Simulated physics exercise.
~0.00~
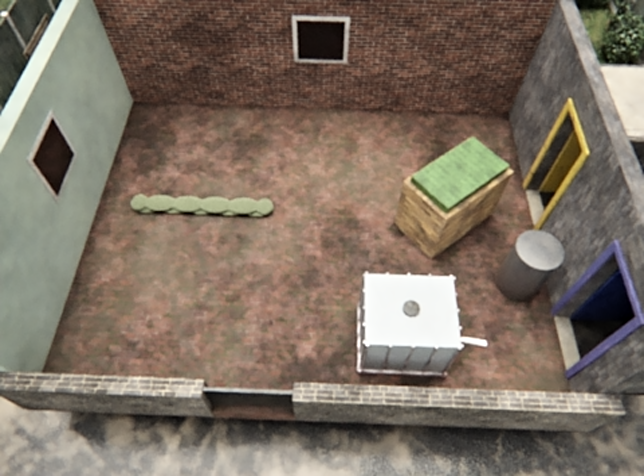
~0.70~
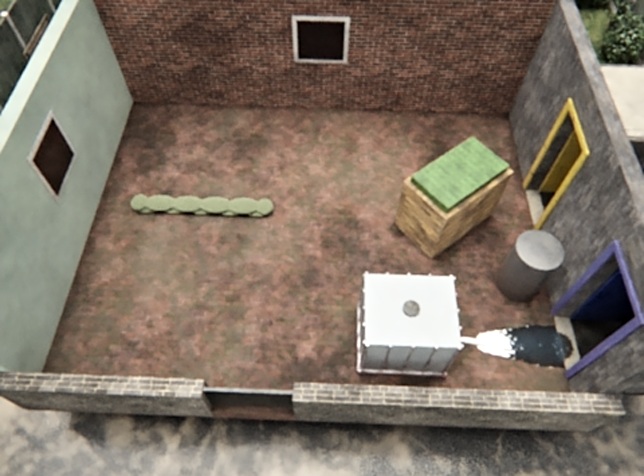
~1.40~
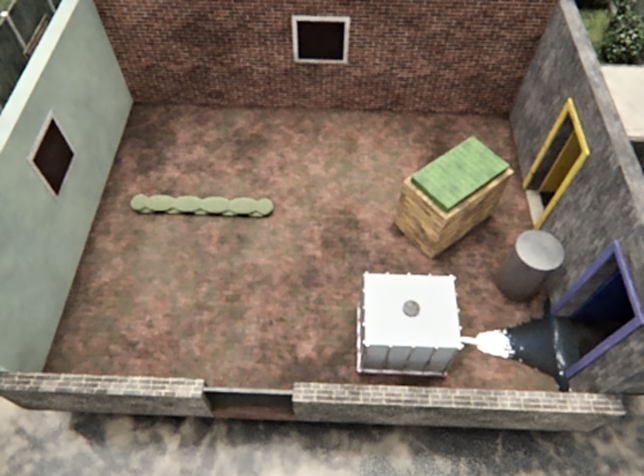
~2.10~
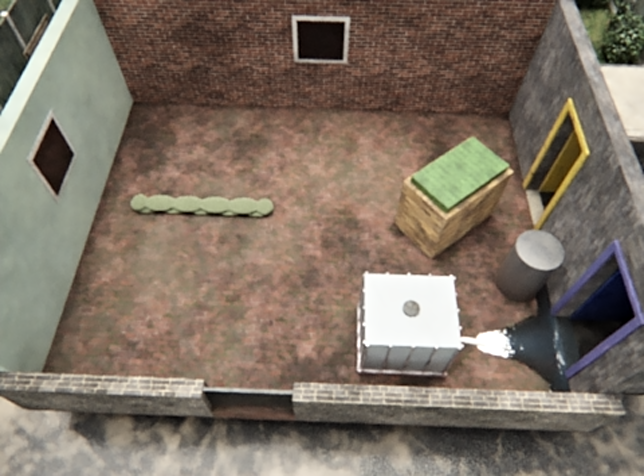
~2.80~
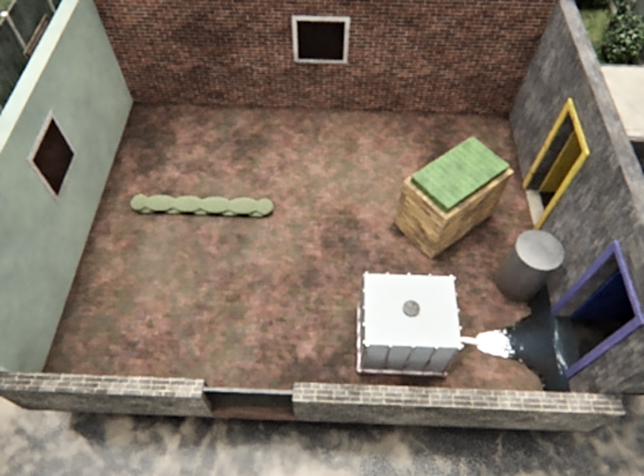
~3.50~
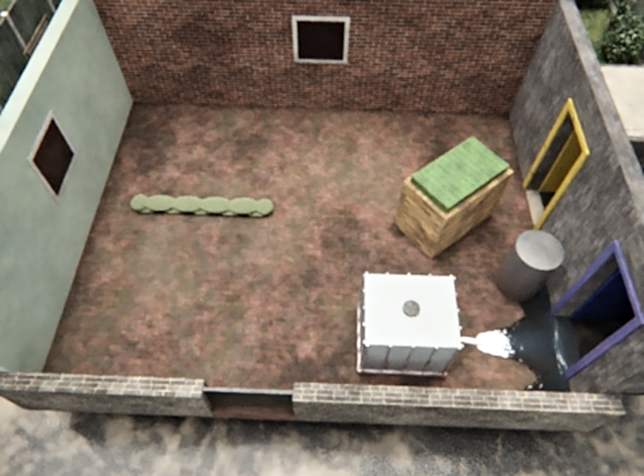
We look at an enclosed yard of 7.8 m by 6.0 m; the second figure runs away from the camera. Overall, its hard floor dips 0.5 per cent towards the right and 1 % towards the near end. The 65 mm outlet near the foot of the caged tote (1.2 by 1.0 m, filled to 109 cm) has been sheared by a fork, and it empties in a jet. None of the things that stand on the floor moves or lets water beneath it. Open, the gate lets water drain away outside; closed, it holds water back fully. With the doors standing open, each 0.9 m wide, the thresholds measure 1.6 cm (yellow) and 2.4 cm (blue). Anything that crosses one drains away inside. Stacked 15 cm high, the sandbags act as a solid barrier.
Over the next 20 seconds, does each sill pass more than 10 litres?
Yellow door - no, blue door - yes.
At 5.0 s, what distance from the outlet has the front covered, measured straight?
Straight-line distance: Near 2.2 m.
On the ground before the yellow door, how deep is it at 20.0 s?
0.2 cm.
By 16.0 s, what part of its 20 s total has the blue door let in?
Something like 80 in a hundred has arrived by then.
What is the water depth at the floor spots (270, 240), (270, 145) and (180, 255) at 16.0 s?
Taking the spots in order, 0.0, 0.0 and 0.0 cm.
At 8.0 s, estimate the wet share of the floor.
About 5 percent of the floor.
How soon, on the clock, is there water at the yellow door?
Yellow not within the 20 s.
After 5.0 s water covers 5 % of the floor and is deepest (2 cm) near (568, 409); yellow door not reached, blue door 3.4 cm at the sill, 36 L in.
After 8.0 s water covers 5 % of the floor and is deepest (3 cm) near (568, 409); yellow door not reached, blue door 3.4 cm at the sill, 62 L in.
After 12.0 s water covers 5 % of the floor and is deepest (3 cm) near (568, 409); yellow door not reached, blue door 3.4 cm at the sill, 97 L in.
After 16.0 s water covers 10 % of the floor and is deepest (3 cm) near (568, 409); yellow door not reached, blue door 3.6 cm at the sill, 132 L in.
After 20.0 s water covers 10 % of the floor and is deepest (3 cm) near (568, 409); yellow door not reached, blue door 3.7 cm at the sill, 166 L in.
